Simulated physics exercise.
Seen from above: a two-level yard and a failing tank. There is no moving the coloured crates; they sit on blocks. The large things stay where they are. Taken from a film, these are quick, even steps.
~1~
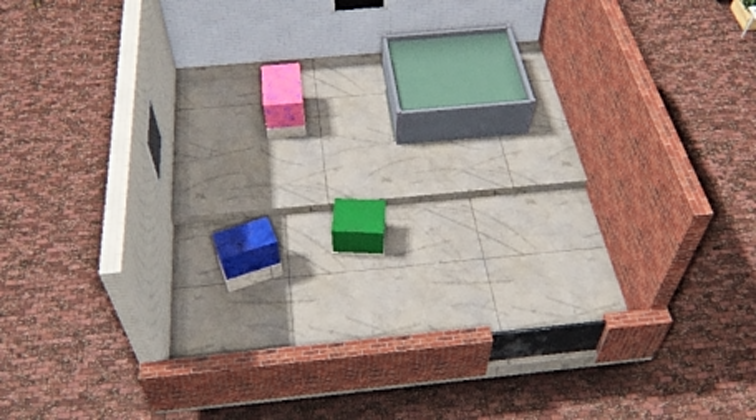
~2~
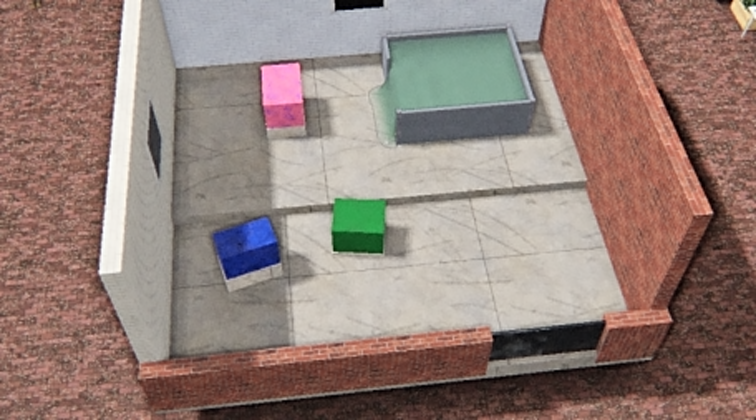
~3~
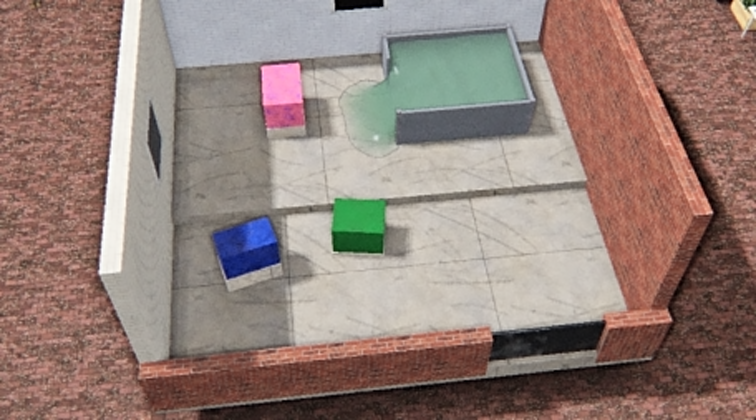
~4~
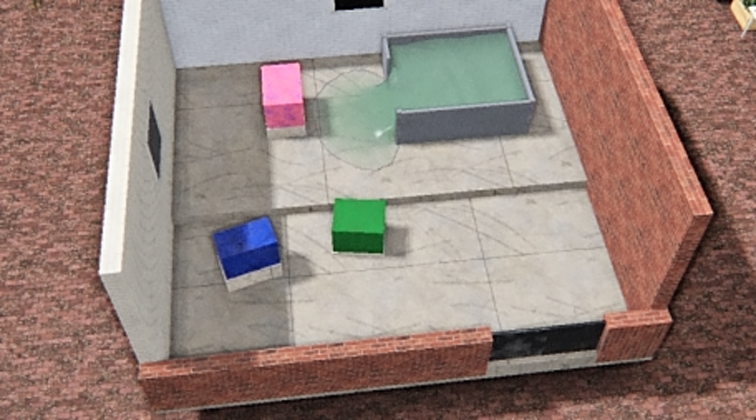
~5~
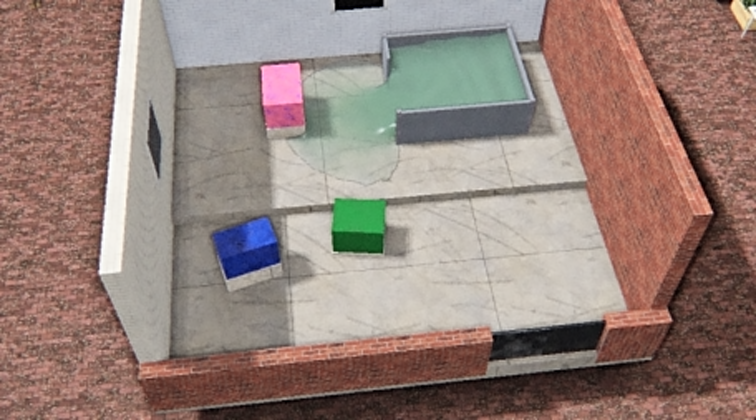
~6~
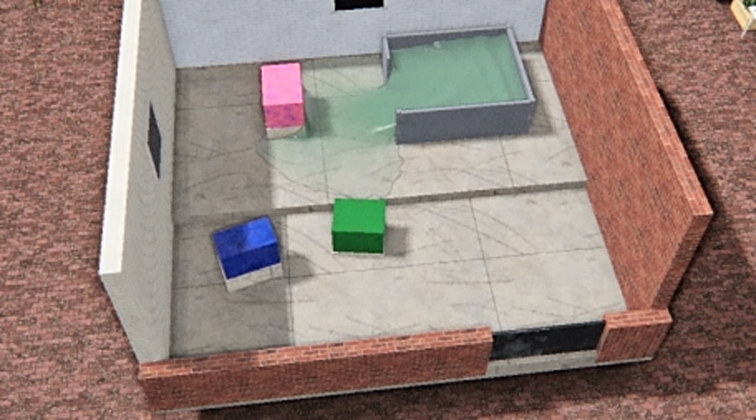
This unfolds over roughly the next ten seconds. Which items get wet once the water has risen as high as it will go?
The blue crate remains dry, the pink crate ends up wet, the green crate ends up wet.
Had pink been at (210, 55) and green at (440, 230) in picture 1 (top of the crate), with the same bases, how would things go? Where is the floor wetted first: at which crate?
That's the crate marked pink.
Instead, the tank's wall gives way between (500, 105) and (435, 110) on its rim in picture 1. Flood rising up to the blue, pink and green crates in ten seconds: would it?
Result - blue one is missed; pink one is missed; green one is hit by the flood.
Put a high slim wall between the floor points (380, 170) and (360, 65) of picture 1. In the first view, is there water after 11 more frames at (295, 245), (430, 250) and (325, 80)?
The first point comes out unwetted, the next inundated, the last inundated.
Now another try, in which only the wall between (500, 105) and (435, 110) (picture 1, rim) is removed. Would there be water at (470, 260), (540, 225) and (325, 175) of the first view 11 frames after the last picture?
In that order: Wet, under water, no water.
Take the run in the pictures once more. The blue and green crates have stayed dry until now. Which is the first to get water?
Answer: That's the green crate.
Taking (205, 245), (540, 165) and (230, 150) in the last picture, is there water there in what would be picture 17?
Going through them in order, I'd call them drenched, clear and drenched.
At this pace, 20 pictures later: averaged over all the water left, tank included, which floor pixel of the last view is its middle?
Estimate: (336, 149).
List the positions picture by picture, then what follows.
The first frame shows the open tank at (456, 71) is whole and still.
In the second frame, water pours out at (395, 104) and has run to (377, 89).
In the third frame, the front is at (347, 94), out from the gap at (395, 107).
In the fourth frame, the front is at (318, 104), out from the gap at (395, 108).
In the fifth frame, water pours out at (395, 108) and has run to (293, 144).
In the sixth frame, the front is at (261, 149), out from the gap at (395, 108).
A moment on, water covers 25 % of the floor; the blue crate not reached, the pink crate water round its plinth, the green crate water round its plinth.
Next, water covers 35 % of the floor; the blue crate water round its plinth, the pink crate water round its plinth, the green crate water round its plinth.
Then, water covers 55 % of the floor; the blue crate water round its plinth, the pink crate water round its plinth, the green crate water round its plinth.
Later, water covers 85 % of the floor; the blue crate water round its plinth, the pink crate water round its plinth, the green crate water round its plinth.
In the end, water covers 90 % of the floor; the blue crate stayed above the water, the pink crate was topped, the green crate was topped.
